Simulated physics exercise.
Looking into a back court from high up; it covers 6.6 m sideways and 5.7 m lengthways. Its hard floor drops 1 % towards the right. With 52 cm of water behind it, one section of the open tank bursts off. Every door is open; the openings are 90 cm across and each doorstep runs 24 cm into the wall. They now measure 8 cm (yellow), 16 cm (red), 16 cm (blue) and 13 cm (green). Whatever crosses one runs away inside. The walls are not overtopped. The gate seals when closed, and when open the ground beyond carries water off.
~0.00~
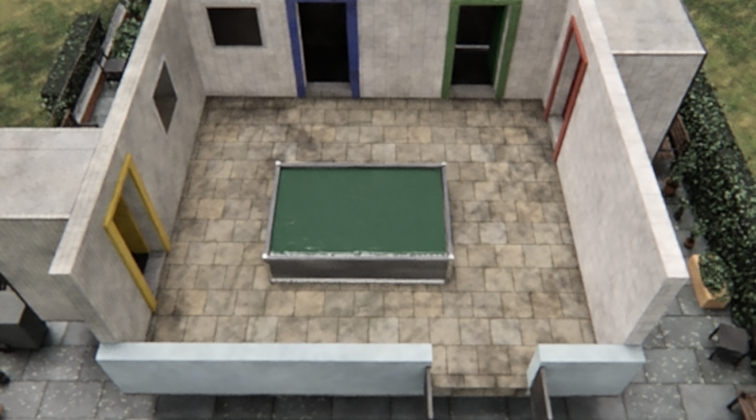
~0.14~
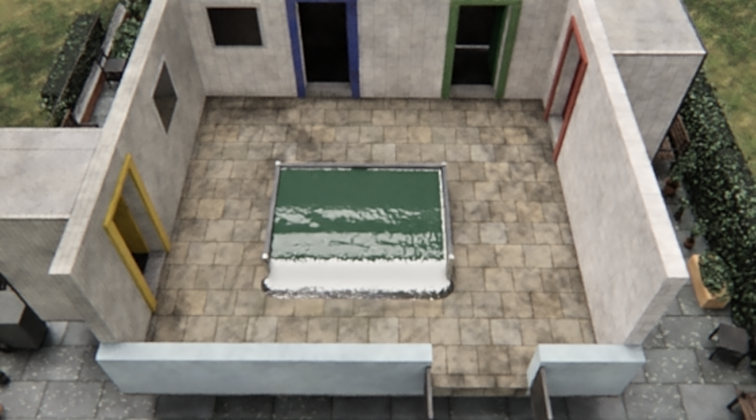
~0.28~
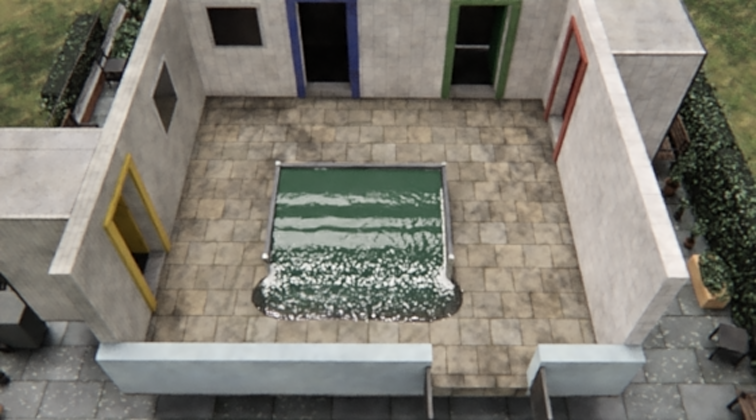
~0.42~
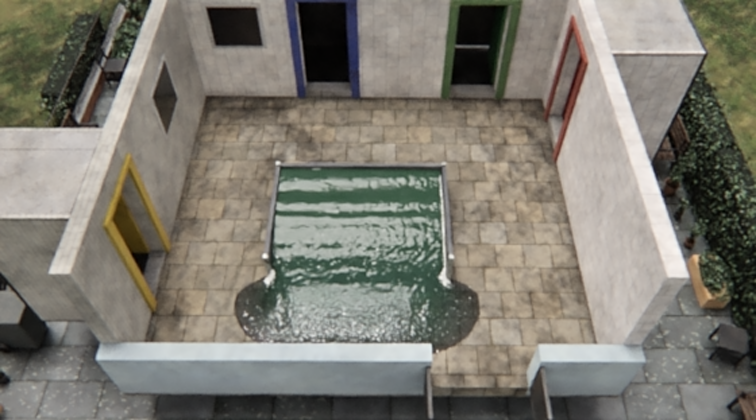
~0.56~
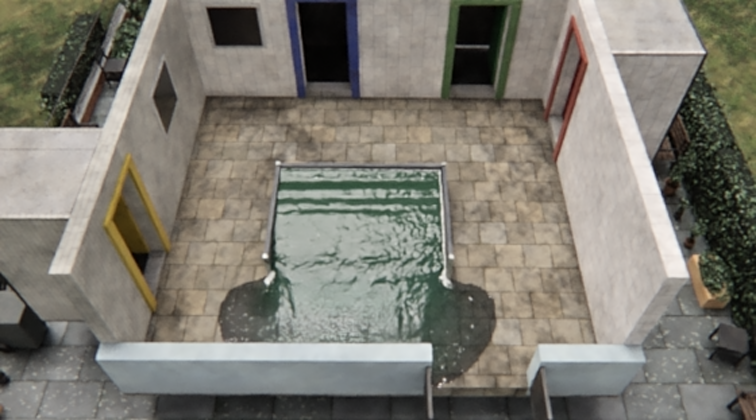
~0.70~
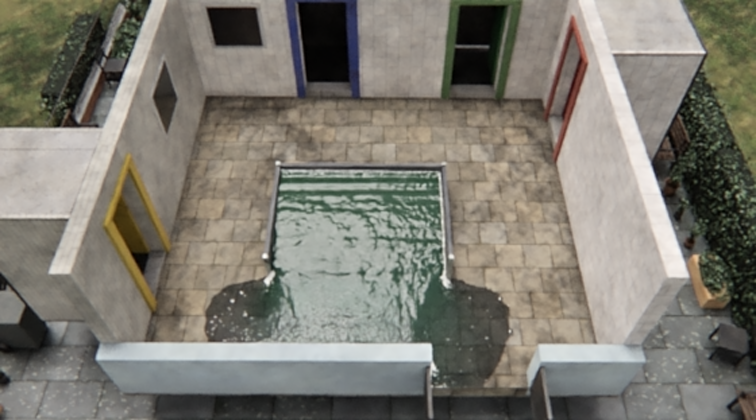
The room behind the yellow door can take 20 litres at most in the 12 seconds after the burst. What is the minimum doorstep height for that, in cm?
About 11 cm.
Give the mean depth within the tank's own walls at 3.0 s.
About 12 cm.
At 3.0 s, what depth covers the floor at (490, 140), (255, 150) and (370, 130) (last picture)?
In that order: 0, 0 and 0 cm.
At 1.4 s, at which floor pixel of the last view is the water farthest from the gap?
At about (139, 368).
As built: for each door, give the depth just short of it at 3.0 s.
Depths in cm: Yellow 15, red 0, blue 0, green 0.
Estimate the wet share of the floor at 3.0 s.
Near 40 per cent is wet.
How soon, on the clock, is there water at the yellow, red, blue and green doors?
Yellow 2.0 s, red 4.0 s, blue 5.0 s, green 5.5 s.
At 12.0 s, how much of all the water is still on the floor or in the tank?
Roughly 74 in a hundred.
After 1.4 s water covers 20 % of the floor, deepest (40 cm) near (355, 370); it has not reached the yellow door.
After 3.0 s water covers 40 % of the floor, deepest (30 cm) near (594, 360); 15 cm at the yellow door, 5 litres in over its 8 cm doorstep.
After 12.0 s water covers 100 % of the floor, deepest (12 cm) near (567, 237); 3 cm at the yellow door, 41 litres in over its 8 cm doorstep.
At the yellow door as built, the water arrived by 2.1 s and peaked near 15 cm at 3.2 s.
Run again over the same 12 s with other heights there, 26 litres in over 10 cm, 8 litres over 13.5 cm. The limit of 20 litres is kept from about 11 cm up.
